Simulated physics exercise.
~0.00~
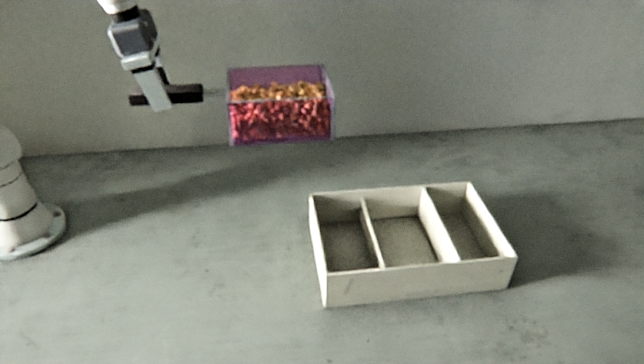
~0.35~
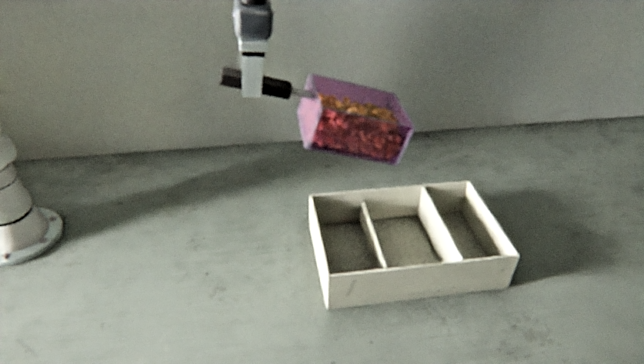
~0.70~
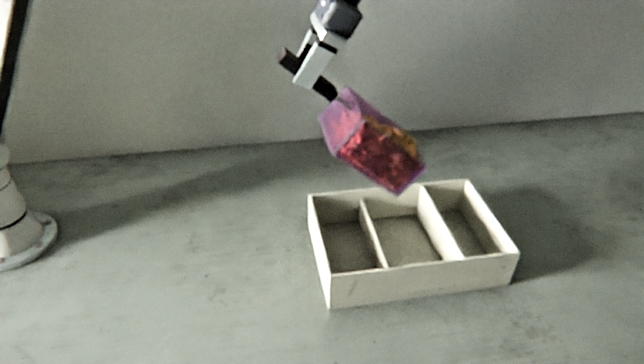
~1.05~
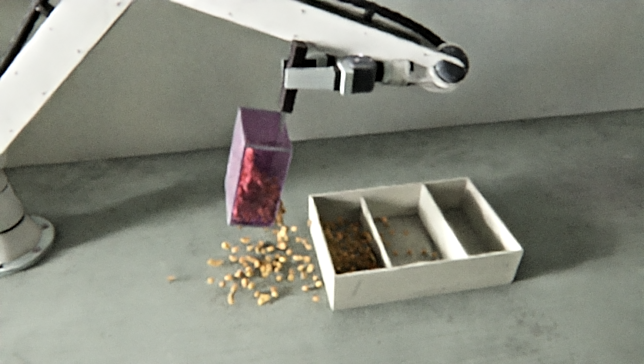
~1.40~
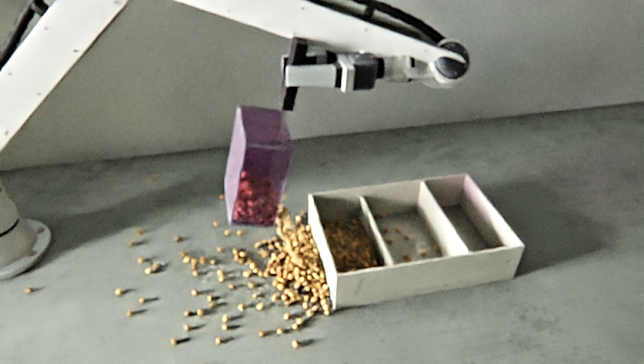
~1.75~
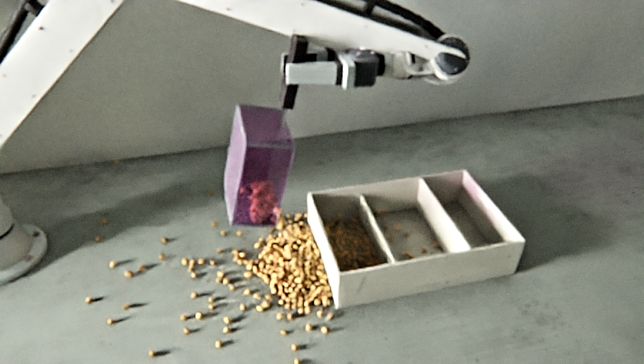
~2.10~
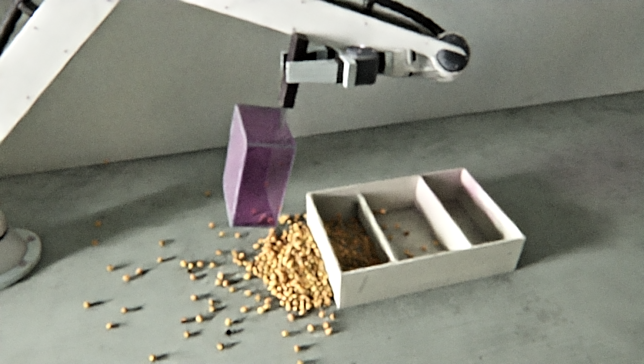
At the start, a robot arm holds a clear purple box filled with small reddish and golden pieces, up to the left of a white tray divided into three compartments. The arm carries the box right and tips it progressively over the tray. It then swings back to the left with the box nearly upside down, having dropped some pieces into the left compartment and a few into the middle one. The rest pour onto the table beside the tray, piling against its left side and scattering. Finally the box hangs still, almost empty, with most pieces on the table.
